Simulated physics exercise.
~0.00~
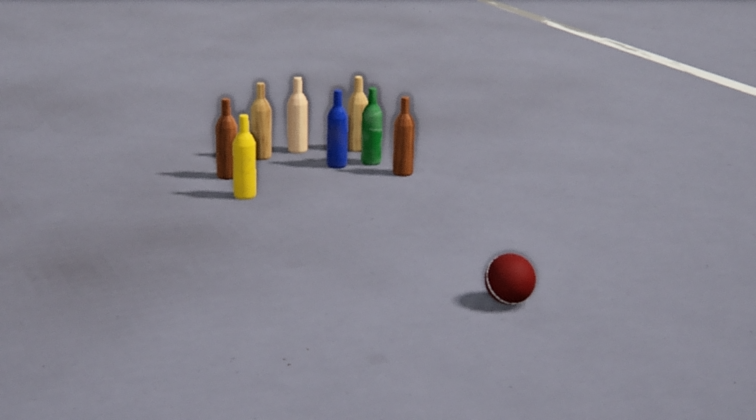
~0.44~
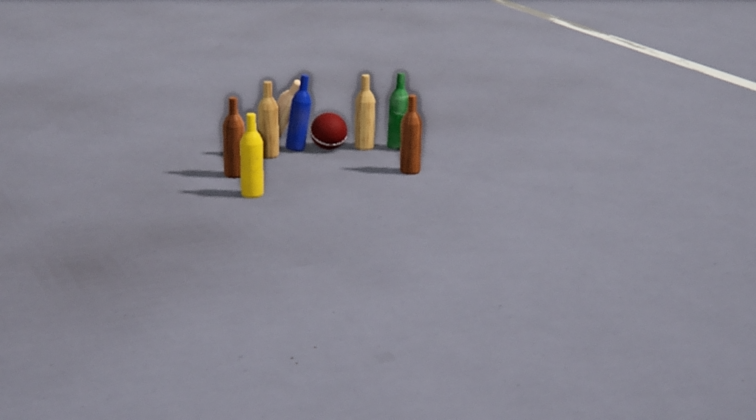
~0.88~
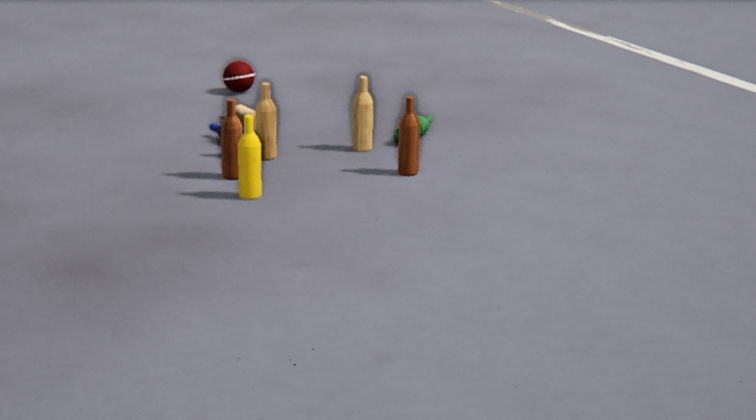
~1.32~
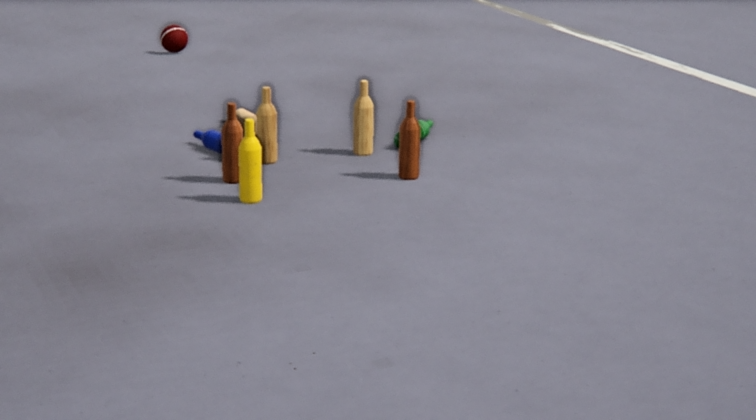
The clip opens on a dark red ball with a pale seam, at the right in front of a loose group of bottle-shaped skittles on a grey floor. The ball travels left and away from the viewer into the group, where the blue skittle shifts left, a pale one behind it leans, and the green one moves right. As the ball passes through to the back left, the blue, pale and green skittles topple. The ball keeps rolling away toward the upper left. At the end, those three lie down, while the yellow, brown and tan skittles still stand.
